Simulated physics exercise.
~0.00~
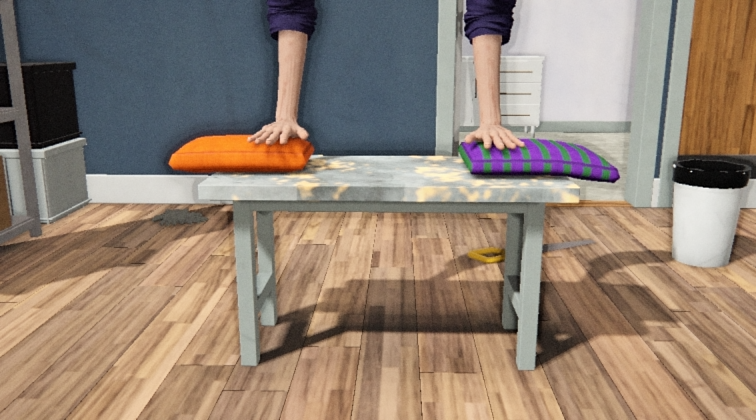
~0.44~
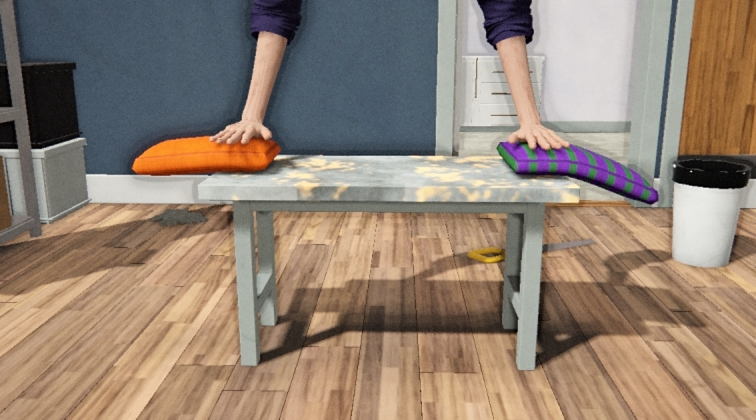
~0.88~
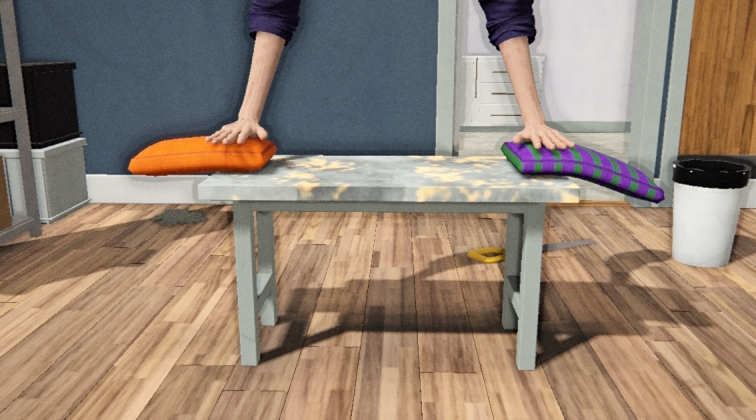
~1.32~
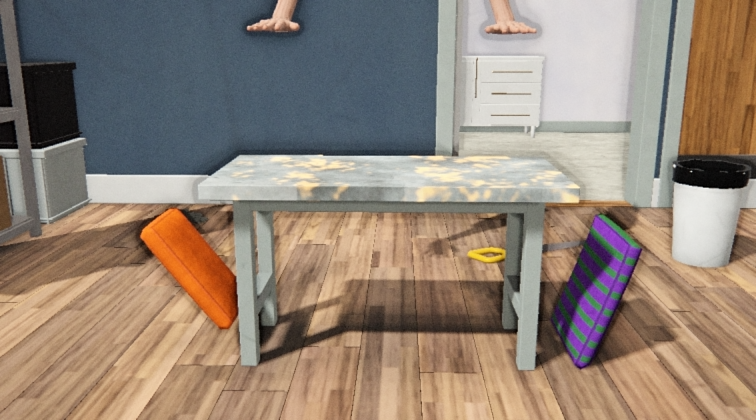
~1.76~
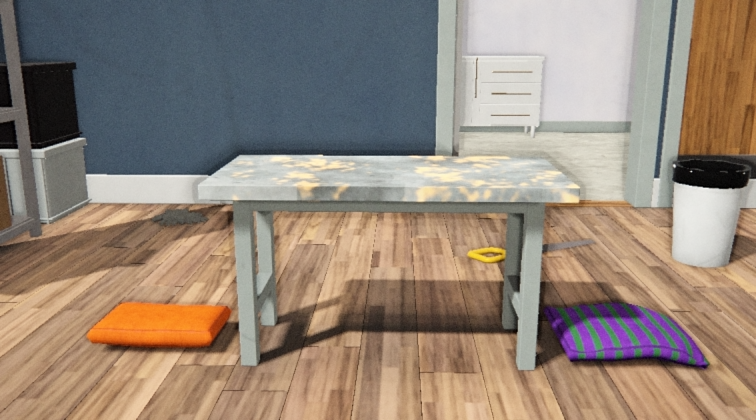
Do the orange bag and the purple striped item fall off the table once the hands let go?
Yes, both go down once they are released. The orange bag drops off the left end and the purple striped item slumps off the right end, and both finish on the floor.
The video shows two hands sliding an orange soft bag and a purple and green striped soft item outward over opposite ends of a short table. The hands let go and withdraw, and both objects tip off and drop, ending on the wooden floor on either side.
